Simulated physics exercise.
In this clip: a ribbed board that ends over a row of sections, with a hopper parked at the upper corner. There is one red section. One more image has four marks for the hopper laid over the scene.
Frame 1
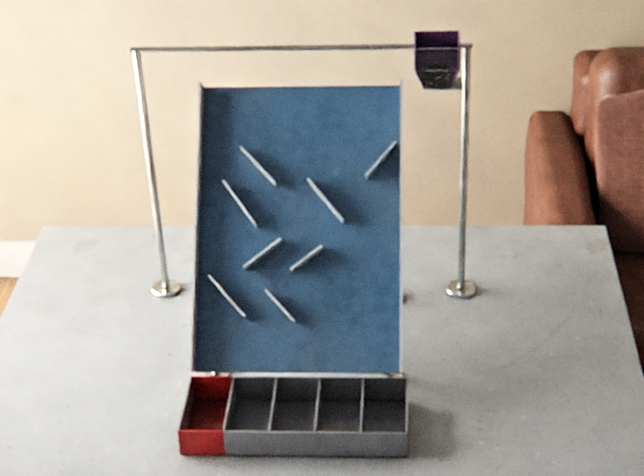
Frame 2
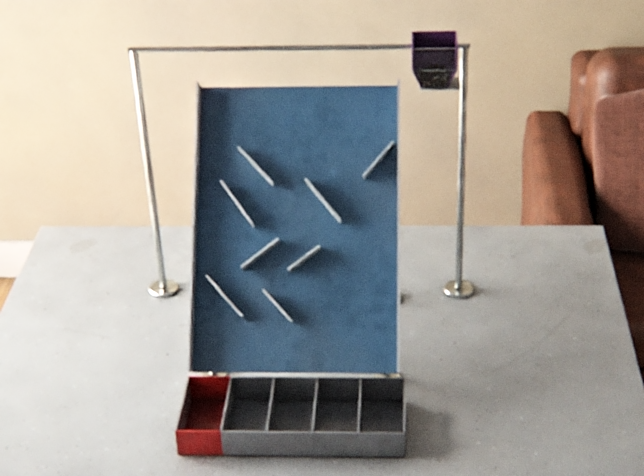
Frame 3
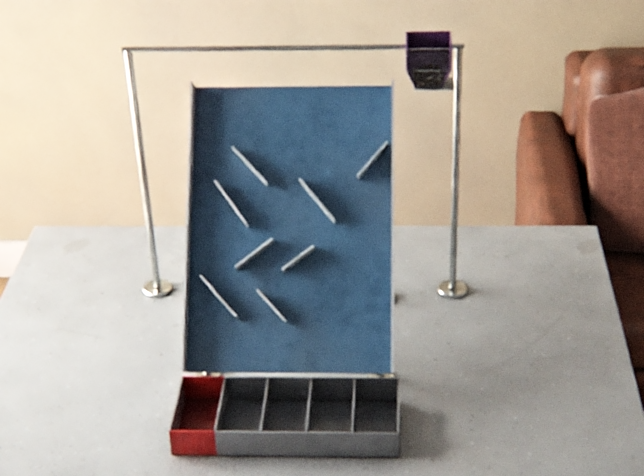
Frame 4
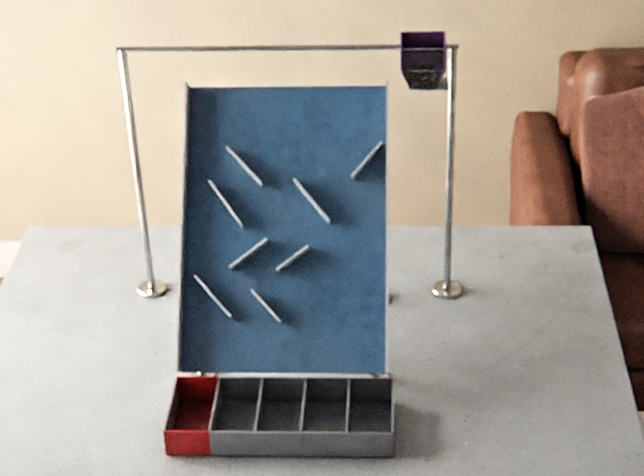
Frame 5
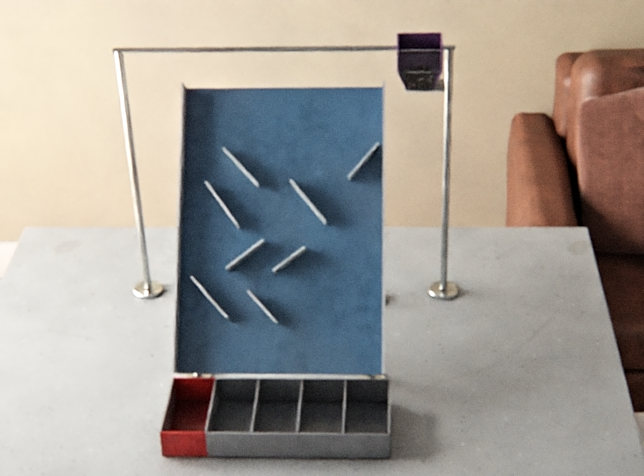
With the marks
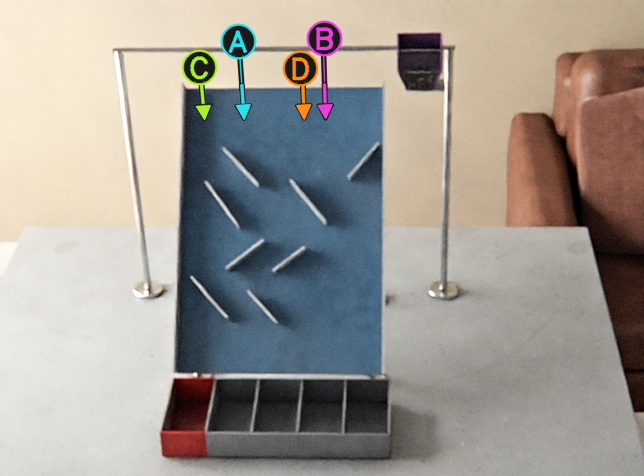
At first, a dark purple hopper sits at the upper right above a blue board with slanted ribs, which ends over a row of five sections, the leftmost red. The view then drifts slightly, shifting everything a little left and showing more of the brown sofa, while nothing on the table moves.
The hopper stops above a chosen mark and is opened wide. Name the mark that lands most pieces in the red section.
I would pick mark C.
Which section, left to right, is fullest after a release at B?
The fifth.
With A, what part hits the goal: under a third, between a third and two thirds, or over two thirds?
Mark A gives under a third.
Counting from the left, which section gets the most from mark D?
The fifth from the left.
On the marked copy, mark A meets the board at (243, 114); mark B meets the board at (325, 113); mark C meets the board at (204, 114); mark D meets the board at (304, 114).
For mark A, a stray few in the red section, nearly all in other sections, a small part outside the box.
For mark B, a stray few in the red section, most in other sections, a small part outside the box.
For mark C, about a third in the red section, about half in other sections, a small part outside the box.
For mark D, a small part in the red section, most in other sections, a small part outside the box.
